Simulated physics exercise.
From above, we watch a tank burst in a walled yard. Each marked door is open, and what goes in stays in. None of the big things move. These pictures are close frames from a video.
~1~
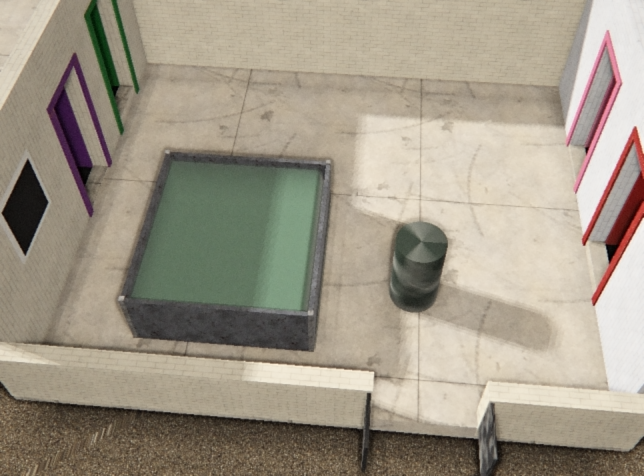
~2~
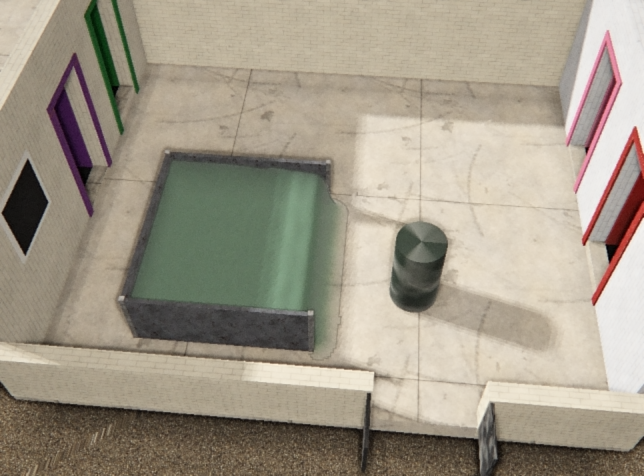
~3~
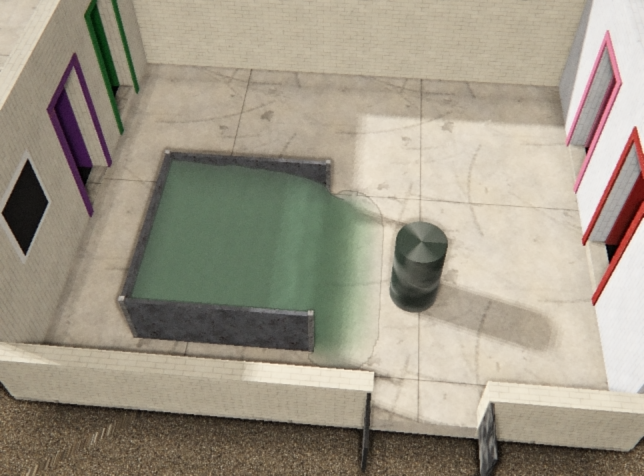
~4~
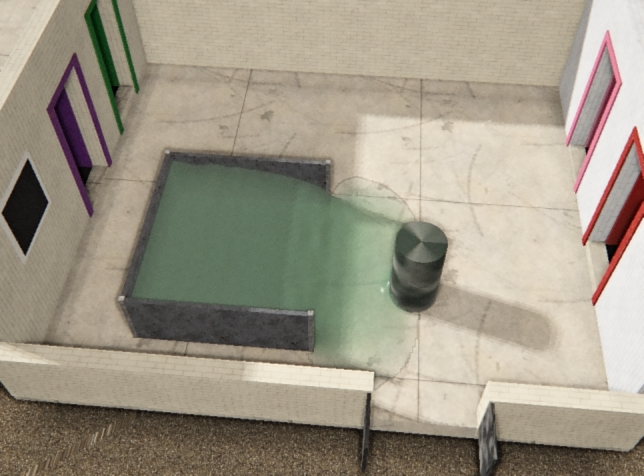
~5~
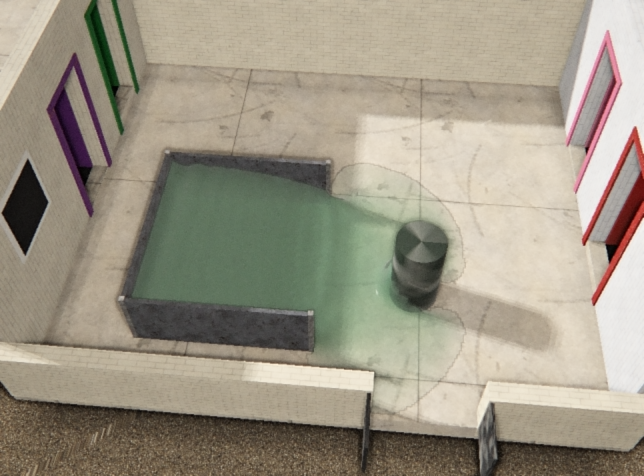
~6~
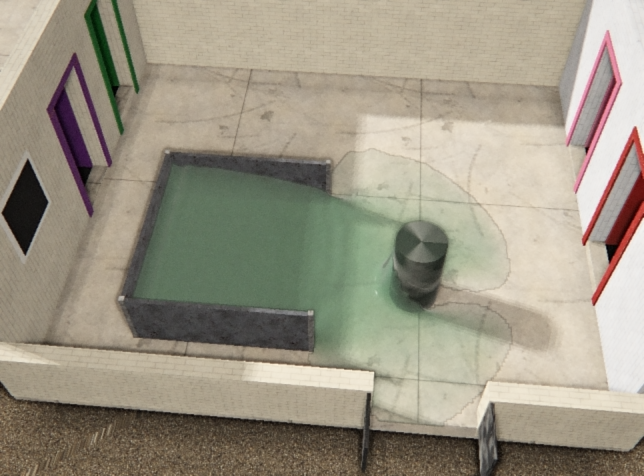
In a walled yard seen from above, an open dark-sided tank holds still green water beside an upright cylinder. The tank's right side opens and water pours out across the pale floor, reaching the cylinder, flowing around it and spreading in a wide, thin sheet toward the right and the front opening.
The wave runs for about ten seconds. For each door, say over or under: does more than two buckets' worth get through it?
The red door goes over two buckets, the green door does not go over two buckets, the purple door goes over two buckets, the pink door goes over two buckets.
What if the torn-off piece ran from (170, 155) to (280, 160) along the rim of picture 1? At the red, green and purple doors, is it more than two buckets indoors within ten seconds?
The red door falls short; the green door tops the limit; the purple door tops the limit.
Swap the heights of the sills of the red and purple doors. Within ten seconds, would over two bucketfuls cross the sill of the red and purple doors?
Swap done - red door gets too much, purple door doesn't reach it.
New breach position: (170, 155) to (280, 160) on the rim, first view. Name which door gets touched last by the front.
The red door comes last.
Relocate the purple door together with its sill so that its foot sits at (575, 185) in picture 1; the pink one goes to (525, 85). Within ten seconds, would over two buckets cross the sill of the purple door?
The purple one tops the limit, as far as I can tell.
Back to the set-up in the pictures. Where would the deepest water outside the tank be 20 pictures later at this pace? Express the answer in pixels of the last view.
It should be close to (550, 115).
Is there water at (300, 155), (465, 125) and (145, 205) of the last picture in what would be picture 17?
In that order the points end up high and dry, soaked and high and dry.
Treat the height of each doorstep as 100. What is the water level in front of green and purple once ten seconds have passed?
Near 60 per cent and 240 per cent, respectively.
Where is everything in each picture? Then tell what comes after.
In the first picture, still water in the open tank at (233, 230).
In the second picture, water pours out at (318, 260) and has run to (315, 356).
In the third picture, water pours out at (318, 261) and has run to (342, 367).
In the fourth picture, the front is at a hidden place, out from the gap at (318, 262).
In the fifth picture, the front is at a hidden place, out from the gap at (318, 263).
In the sixth picture, water pours out at (318, 263) and has run to (498, 358).
A moment on, water covers 40 % of the floor; the red door over two buckets in, the green door not reached, the purple door not reached, the pink door wet at the sill, nothing in.
Next, water covers 50 % of the floor; the red door far over two buckets in, the green door not reached, the purple door not reached, the pink door over two buckets in.
Then, water covers 55 % of the floor; the red door far over two buckets in, the green door not reached, the purple door not reached, the pink door far over two buckets in.
Later, water covers 80 % of the floor; the red door far over two buckets in, the green door wet at the sill, nothing in, the purple door not reached, the pink door far over two buckets in.
In the end, water covers 100 % of the floor; the red door far over two buckets in, the green door wet at the sill, nothing in, the purple door over two buckets in, the pink door far over two buckets in.
